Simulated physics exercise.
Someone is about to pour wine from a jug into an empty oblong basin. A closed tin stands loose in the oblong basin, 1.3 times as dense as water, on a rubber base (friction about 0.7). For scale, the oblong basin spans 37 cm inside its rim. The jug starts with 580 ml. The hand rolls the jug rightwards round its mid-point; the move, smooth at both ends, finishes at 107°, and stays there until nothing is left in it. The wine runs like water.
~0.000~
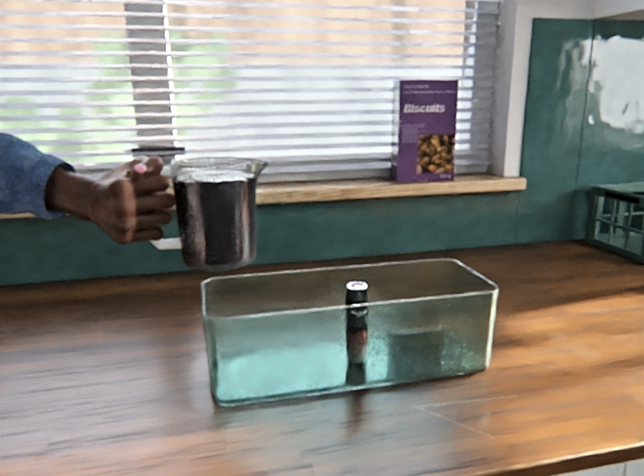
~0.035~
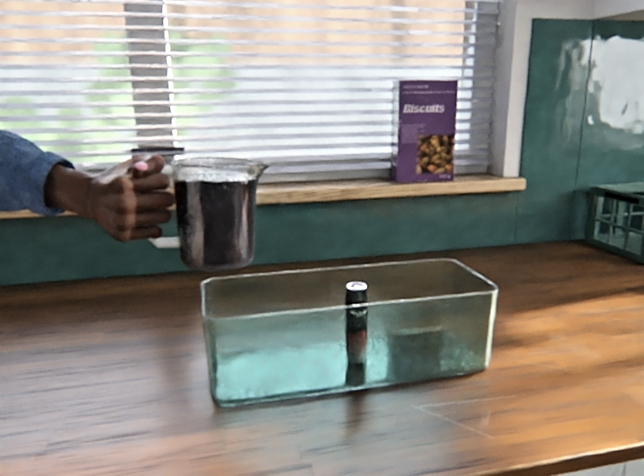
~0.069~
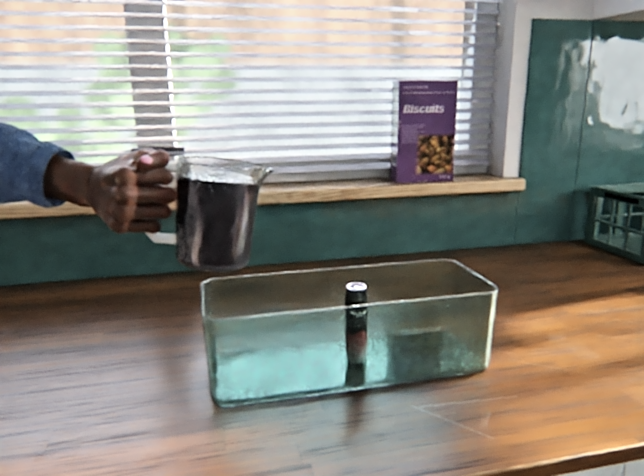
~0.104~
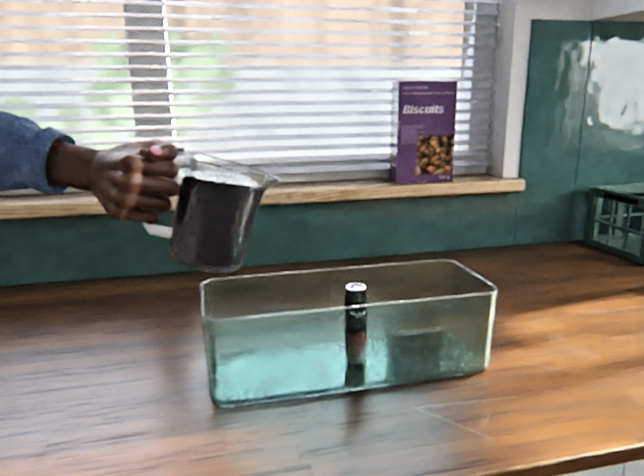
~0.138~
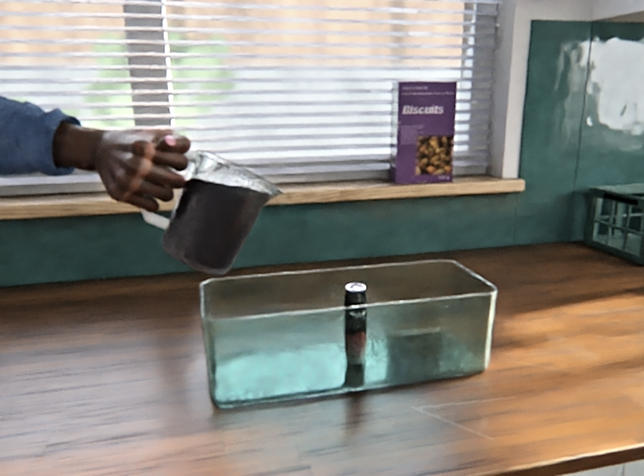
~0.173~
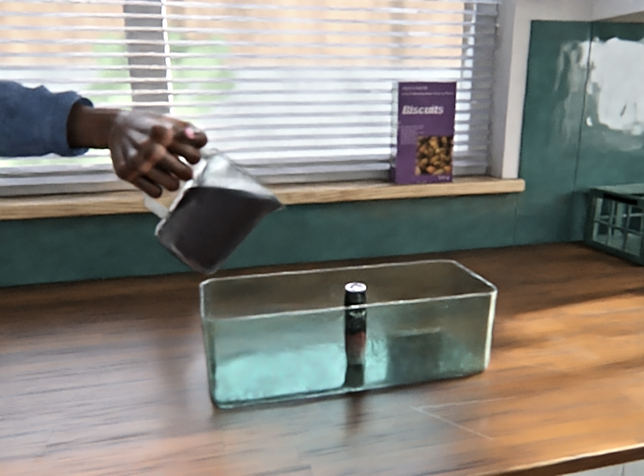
We see a hand holding a glass jug of dark liquid above and to the left of a clear oblong basin with a small dark container standing inside, then steadily tilting the jug a good way to the right.
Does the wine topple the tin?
It remains upright.
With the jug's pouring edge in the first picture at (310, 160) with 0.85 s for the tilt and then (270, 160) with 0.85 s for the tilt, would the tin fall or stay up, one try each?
First it falls; then it remains upright.
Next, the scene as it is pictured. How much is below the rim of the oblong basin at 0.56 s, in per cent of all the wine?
Some 76 per cent.
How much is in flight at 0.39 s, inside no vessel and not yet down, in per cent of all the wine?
Some 18 per cent.
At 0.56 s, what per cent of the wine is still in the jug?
Near 14 in a hundred.
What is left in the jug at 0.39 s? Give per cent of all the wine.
About 48 per cent.
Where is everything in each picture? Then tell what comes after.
In the first frame, it leans 0°; its right rim is at (268, 161); the wine meets the walls at (176, 179) and (254, 175); the oblong basin's rim runs from (203, 299) to (476, 274); the tin's top is at (357, 289).
In the second frame, it leans 2°; its right rim is at (269, 163); the wine meets the walls at (176, 178) and (254, 176).
In the third frame, it leans 7°; its right rim is at (274, 169); the wine meets the walls at (179, 175) and (257, 179).
In the fourth frame, it leans 16°; its right rim is at (279, 178); the wine meets the walls at (185, 177) and (262, 183).
In the fifth frame, it leans 27°; its right rim is at (284, 191); the wine meets the walls at (180, 196) and (270, 187).
In the sixth frame, it leans 41°; its right rim is at (286, 207); the wine meets the walls at (171, 208) and (278, 195).
By 0.39 s the tilt is 107° and 49 per cent is still to pour; the tin stands where it began.
By 0.56 s the tilt is 107° and 13 per cent is still to pour; the tin stands where it began.
By 0.73 s the tilt is 107° and 2 per cent is still to pour; the tin stands where it began.
By 0.91 s the tilt is 107° and 0 per cent is still to pour; the tin stands where it began.
At rest the tin stands where it began.
